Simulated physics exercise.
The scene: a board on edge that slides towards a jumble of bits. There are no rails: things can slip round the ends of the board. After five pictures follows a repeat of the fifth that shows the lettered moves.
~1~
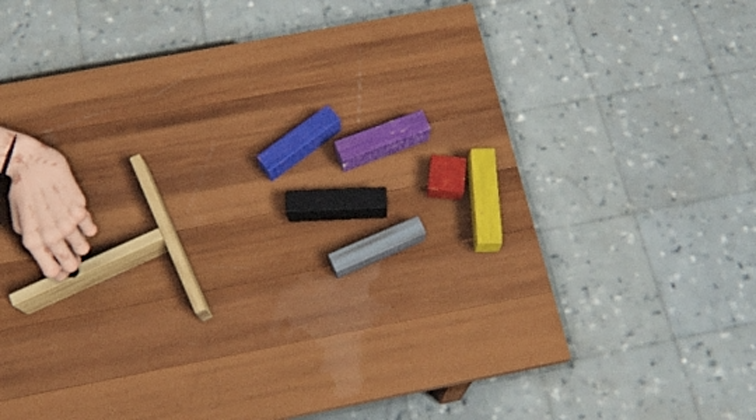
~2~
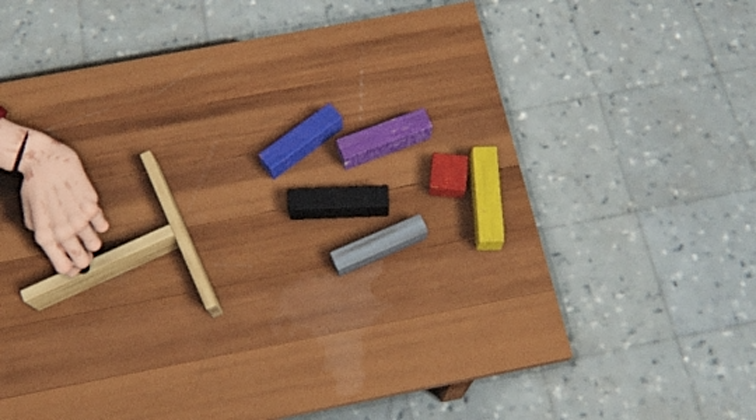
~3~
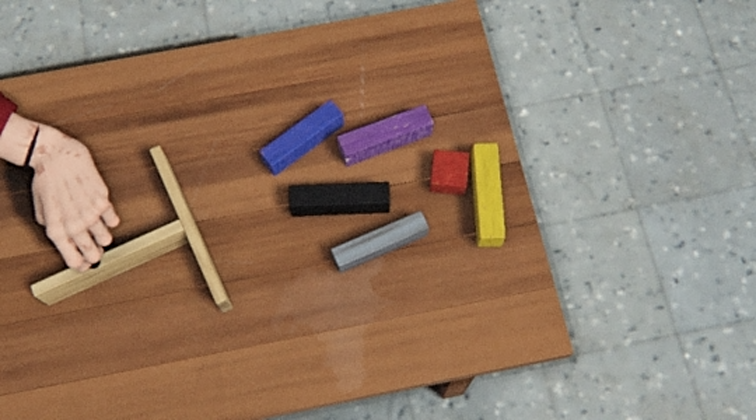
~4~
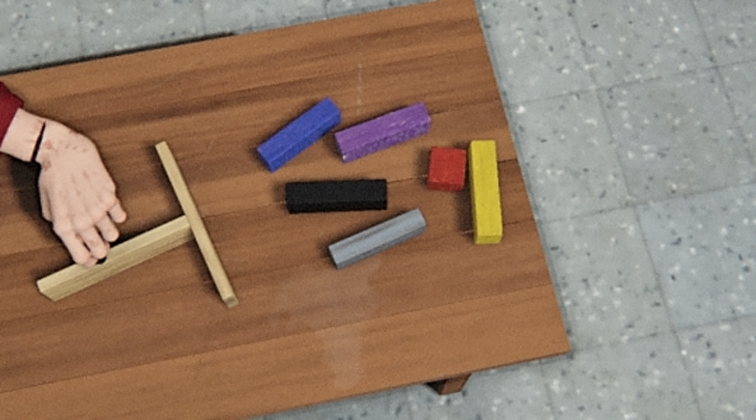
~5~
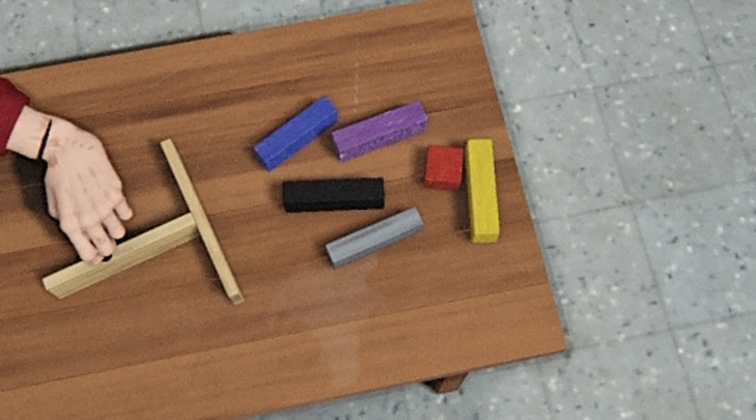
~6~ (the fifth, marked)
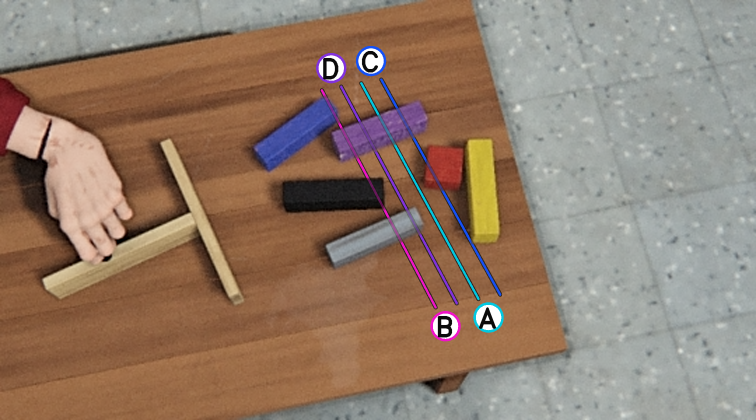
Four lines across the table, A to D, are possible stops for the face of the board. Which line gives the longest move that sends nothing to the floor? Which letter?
It should halt at D.
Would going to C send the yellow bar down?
By then, no.
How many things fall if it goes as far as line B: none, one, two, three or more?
The count is none.
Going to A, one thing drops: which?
It is the red block.
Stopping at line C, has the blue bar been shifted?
By then, yes.
On the marked copy, A at (417, 186); B at (376, 194); C at (438, 182); D at (397, 190).
With D. Early on, board (269, 202); yellow bar (481, 191); red block (443, 168).
Further on, board (341, 188); yellow bar (491, 191); red block (463, 162).
At the end, board (392, 178); red block (508, 141); yellow bar (507, 193); nothing has fallen.
As for the rest, A drops the red block; B is safe but short; C drops the red block.
